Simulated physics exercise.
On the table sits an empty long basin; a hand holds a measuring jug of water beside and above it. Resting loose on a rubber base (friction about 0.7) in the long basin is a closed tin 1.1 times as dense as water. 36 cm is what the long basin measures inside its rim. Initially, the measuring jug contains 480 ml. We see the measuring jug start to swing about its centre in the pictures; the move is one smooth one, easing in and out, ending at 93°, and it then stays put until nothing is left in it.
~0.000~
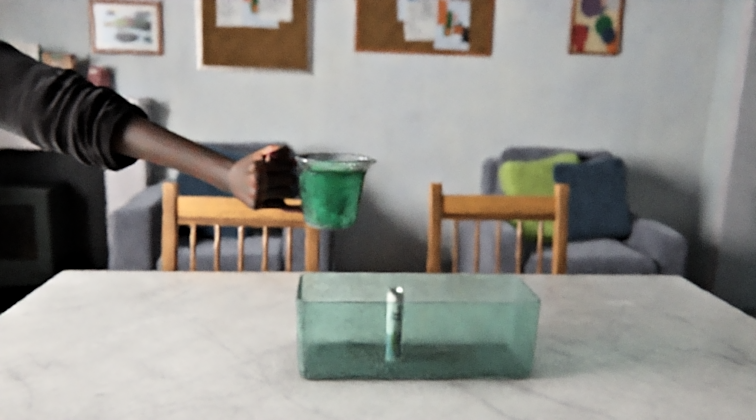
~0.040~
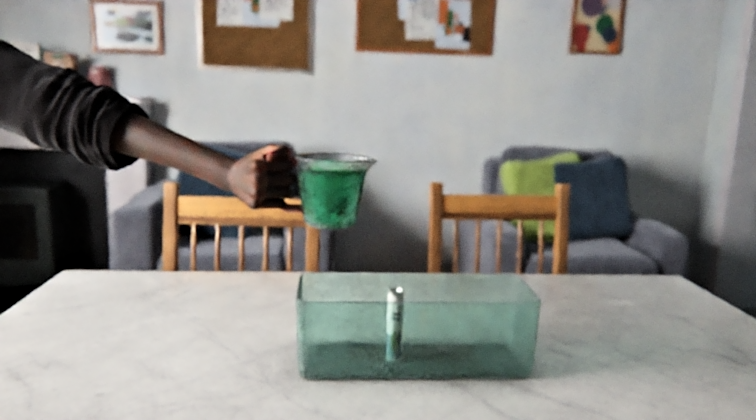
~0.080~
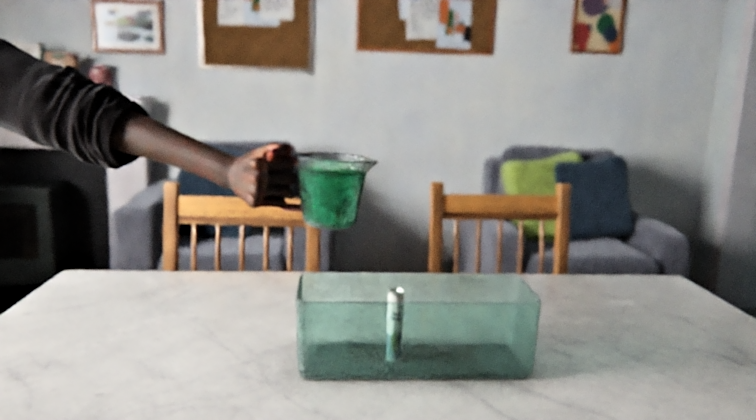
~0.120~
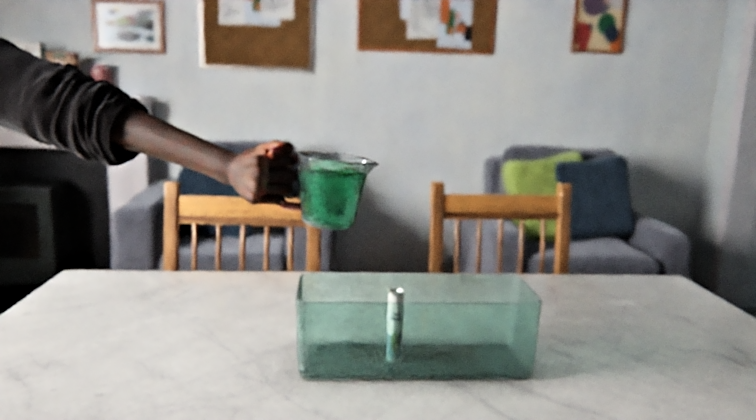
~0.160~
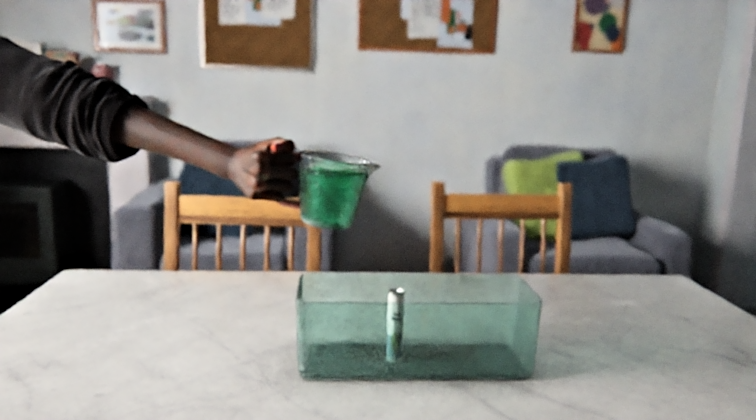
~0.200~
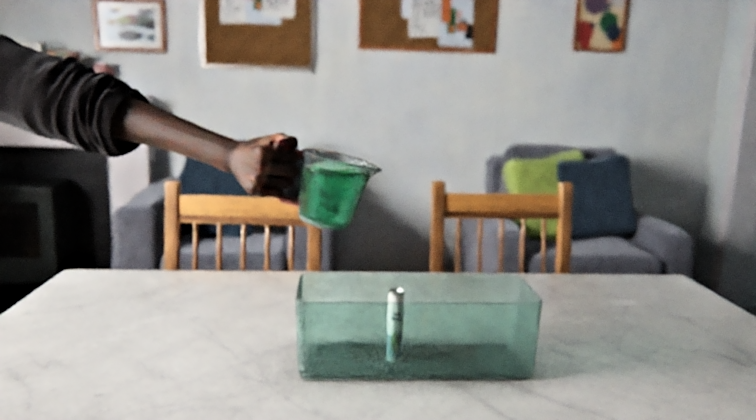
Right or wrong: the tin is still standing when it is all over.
Right, it is still standing.
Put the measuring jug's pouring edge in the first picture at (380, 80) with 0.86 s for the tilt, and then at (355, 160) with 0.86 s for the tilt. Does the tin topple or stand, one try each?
In the first try it remains standing; in the second it comes down.
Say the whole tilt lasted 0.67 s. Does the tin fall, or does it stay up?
Then it holds its balance.
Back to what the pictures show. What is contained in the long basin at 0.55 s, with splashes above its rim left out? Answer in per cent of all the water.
Fraction in basin: Approx. 5%.
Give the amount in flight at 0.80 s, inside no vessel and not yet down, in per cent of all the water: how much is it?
Roughly 22 %.
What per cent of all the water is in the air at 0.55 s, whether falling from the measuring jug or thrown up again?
Share: Roughly 22 per cent.
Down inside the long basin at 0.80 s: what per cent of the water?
My estimate is about 56 percent.
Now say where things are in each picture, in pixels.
In the first frame, tilt 0°; pouring edge (377, 160); surface from (299, 167) to (364, 168); the long basin's rim runs from (299, 288) to (529, 289); the tin's top is at (396, 294).
In the second frame, tilt 0°; pouring edge (377, 160); surface from (299, 166) to (365, 168).
In the third frame, tilt 2°; pouring edge (378, 161); surface from (300, 166) to (365, 169).
In the fourth frame, tilt 4°; pouring edge (380, 163); surface from (301, 166) to (366, 169).
In the fifth frame, tilt 8°; pouring edge (381, 166); surface from (302, 166) to (368, 170).
In the sixth frame, tilt 12°; pouring edge (383, 169); surface from (303, 166) to (371, 170).
Then, 0.55 s in, the tilt is 66° and 72 per cent is still to pour; the tin stands where it began.
Then, 0.80 s in, the tilt is 92° and 22 per cent is still to pour; the tin stands where it began.
Then, 1.07 s in, the tilt is 93° and 3 per cent is still to pour; the tin stands where it began.
Then, 1.36 s in, the tilt is 93° and 0 per cent is still to pour; the tin stands where it began.
Finally, the tin stands where it began.
